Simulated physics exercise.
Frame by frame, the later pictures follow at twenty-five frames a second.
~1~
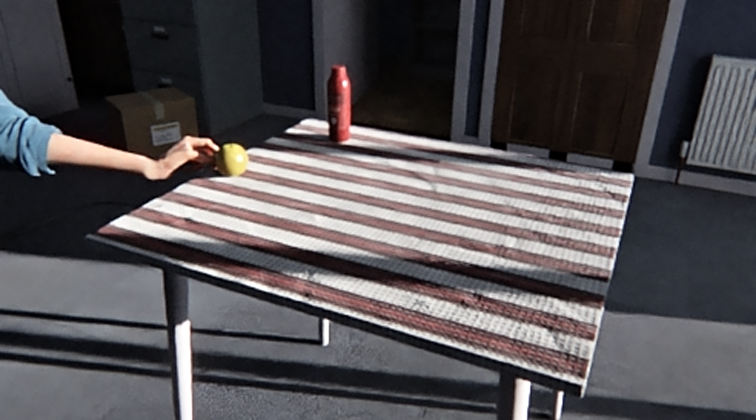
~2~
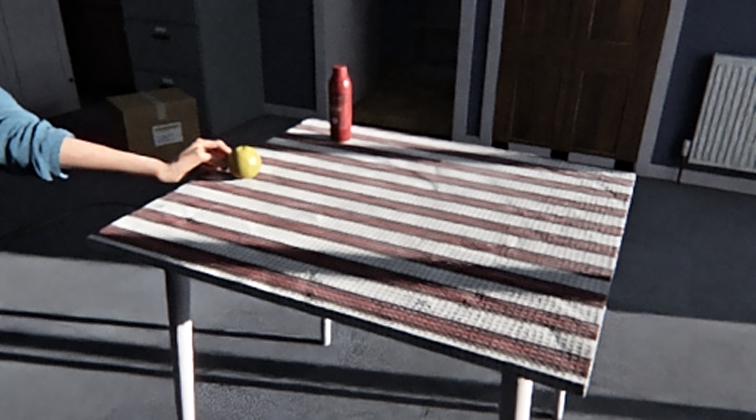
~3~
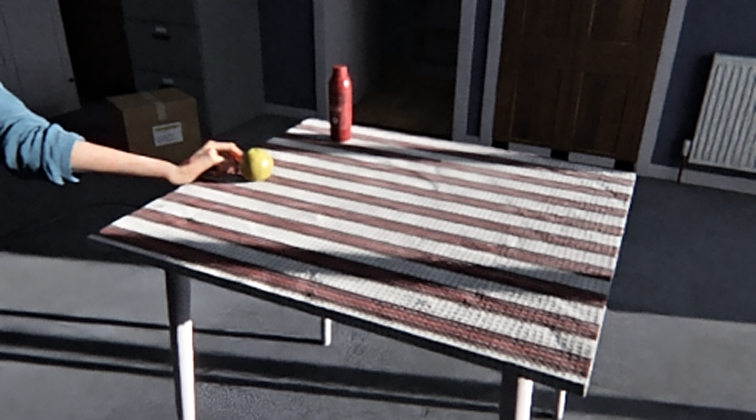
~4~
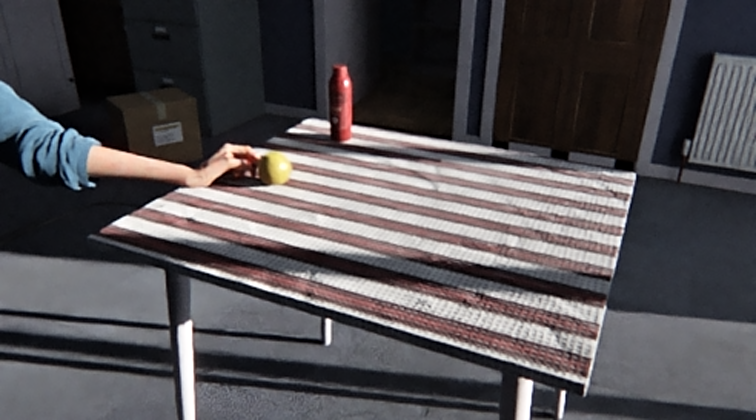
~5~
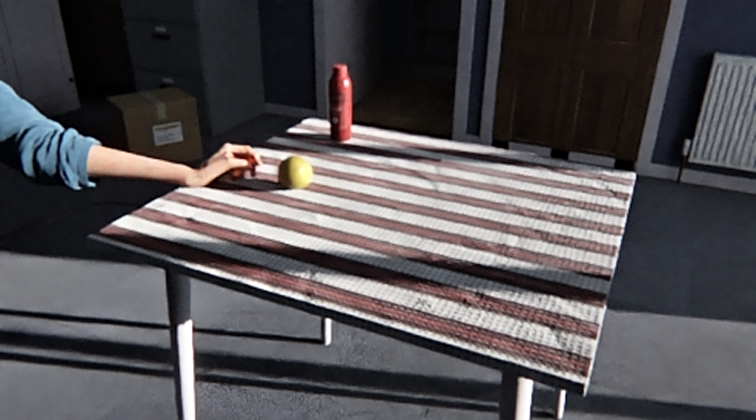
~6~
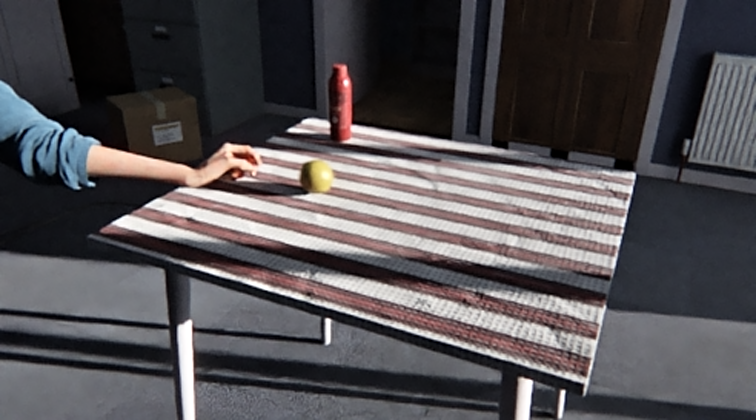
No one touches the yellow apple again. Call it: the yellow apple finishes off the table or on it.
Off the table.
Then, 0.40 s on from there, yellow apple shifted well along near (540, 223).
Then, 0.80 s on from there, yellow apple now off the table.
In the end, off the table, yellow apple.
